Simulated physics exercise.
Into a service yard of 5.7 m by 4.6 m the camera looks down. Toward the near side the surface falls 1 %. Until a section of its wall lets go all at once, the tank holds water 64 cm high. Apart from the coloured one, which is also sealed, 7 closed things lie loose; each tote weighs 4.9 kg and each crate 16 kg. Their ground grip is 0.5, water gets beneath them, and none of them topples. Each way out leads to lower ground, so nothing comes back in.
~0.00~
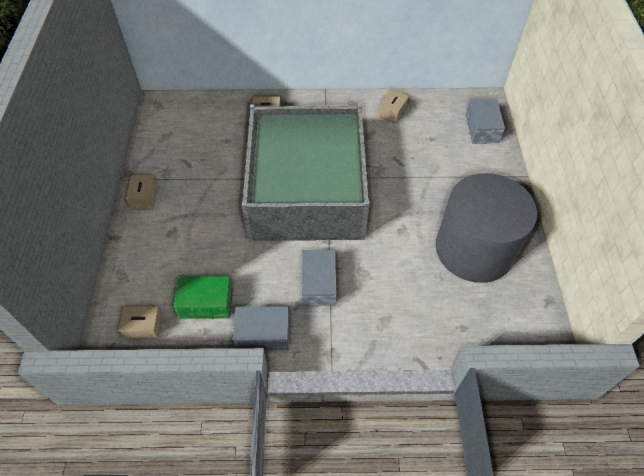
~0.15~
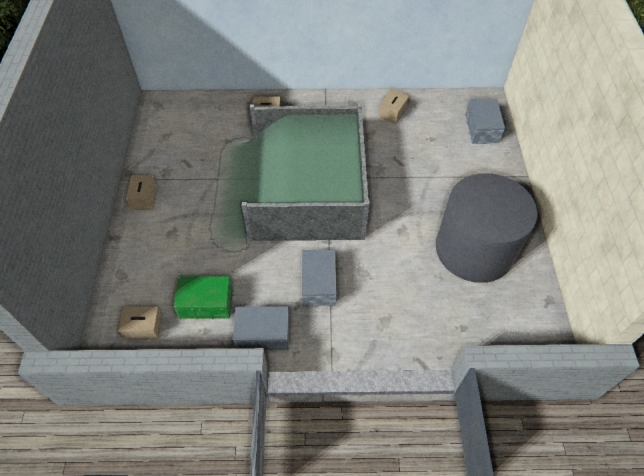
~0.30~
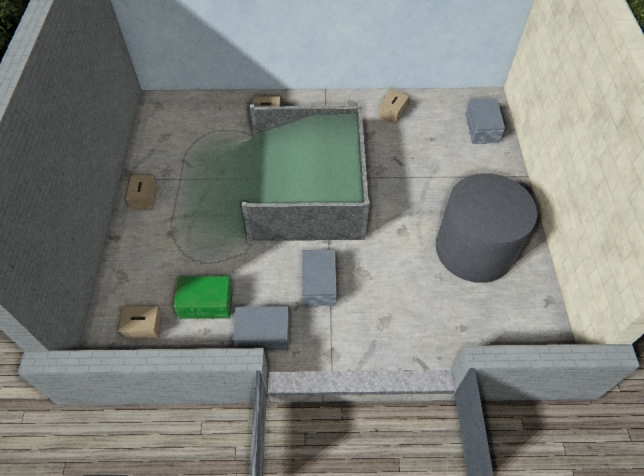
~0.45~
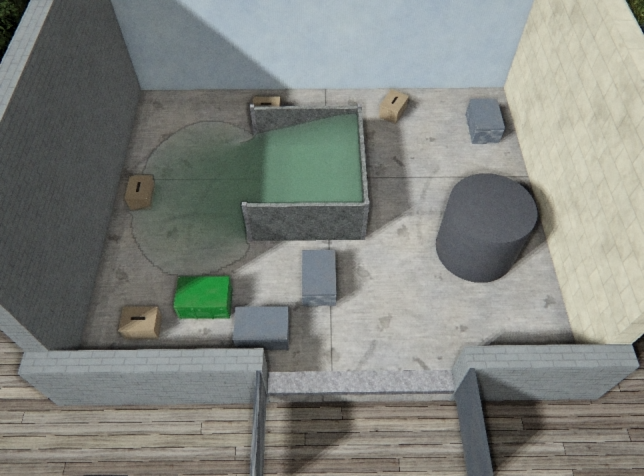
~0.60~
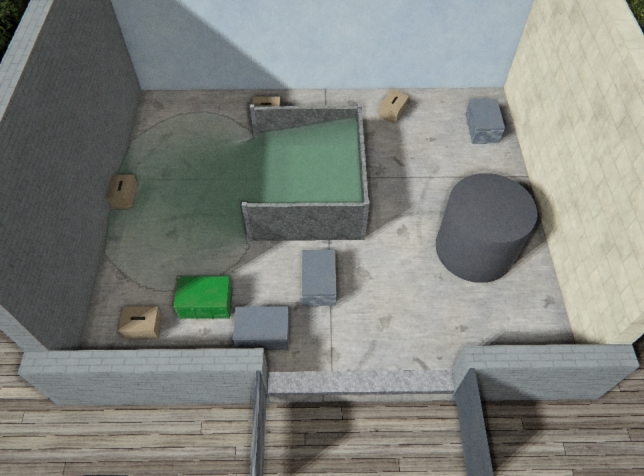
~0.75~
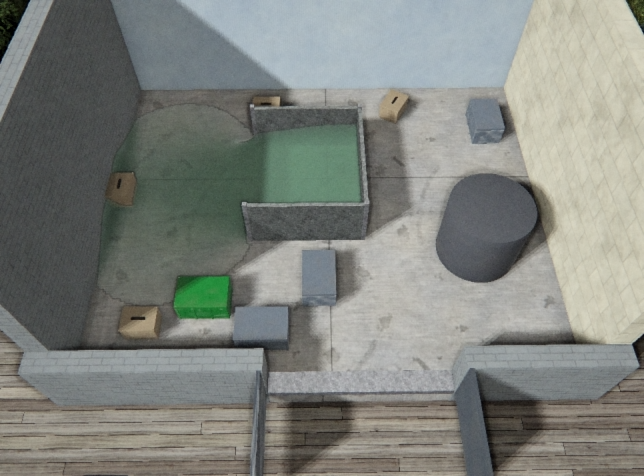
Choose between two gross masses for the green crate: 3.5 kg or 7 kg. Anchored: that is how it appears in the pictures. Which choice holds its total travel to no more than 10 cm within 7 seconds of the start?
Of the two, neither does it.
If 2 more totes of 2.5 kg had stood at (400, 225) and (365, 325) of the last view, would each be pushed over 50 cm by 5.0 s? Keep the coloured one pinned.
So the first one stays inside and the second one crosses the line.
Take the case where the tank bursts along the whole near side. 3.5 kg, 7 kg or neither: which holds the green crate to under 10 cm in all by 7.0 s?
So no choice works.
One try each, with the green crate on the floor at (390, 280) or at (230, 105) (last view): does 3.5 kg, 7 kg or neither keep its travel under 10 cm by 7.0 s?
No option, then no option.
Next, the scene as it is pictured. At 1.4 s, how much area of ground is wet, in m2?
Some 9.0 m2.
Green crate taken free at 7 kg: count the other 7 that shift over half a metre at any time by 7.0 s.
I count 7.
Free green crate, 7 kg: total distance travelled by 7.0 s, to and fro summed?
Some 150 cm in all.
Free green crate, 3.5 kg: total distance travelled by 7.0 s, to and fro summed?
Around 200 cm in total.
After 1.4 s the green crate would be 7 cm from its start with 3.5 kg and 0 cm from its start with 7 kg; 1 cm of water round it then.
After 3.1 s the green crate would be 67 cm from its start with 3.5 kg and 41 cm from its start with 7 kg; 5 cm of water round it then.
After 4.9 s the green crate would be 73 cm from its start with 3.5 kg and 88 cm from its start with 7 kg; 5 cm of water round it then.
After 7.0 s the green crate would be 145 cm from its start with 3.5 kg and 127 cm from its start with 7 kg; 4 cm of water round it then.
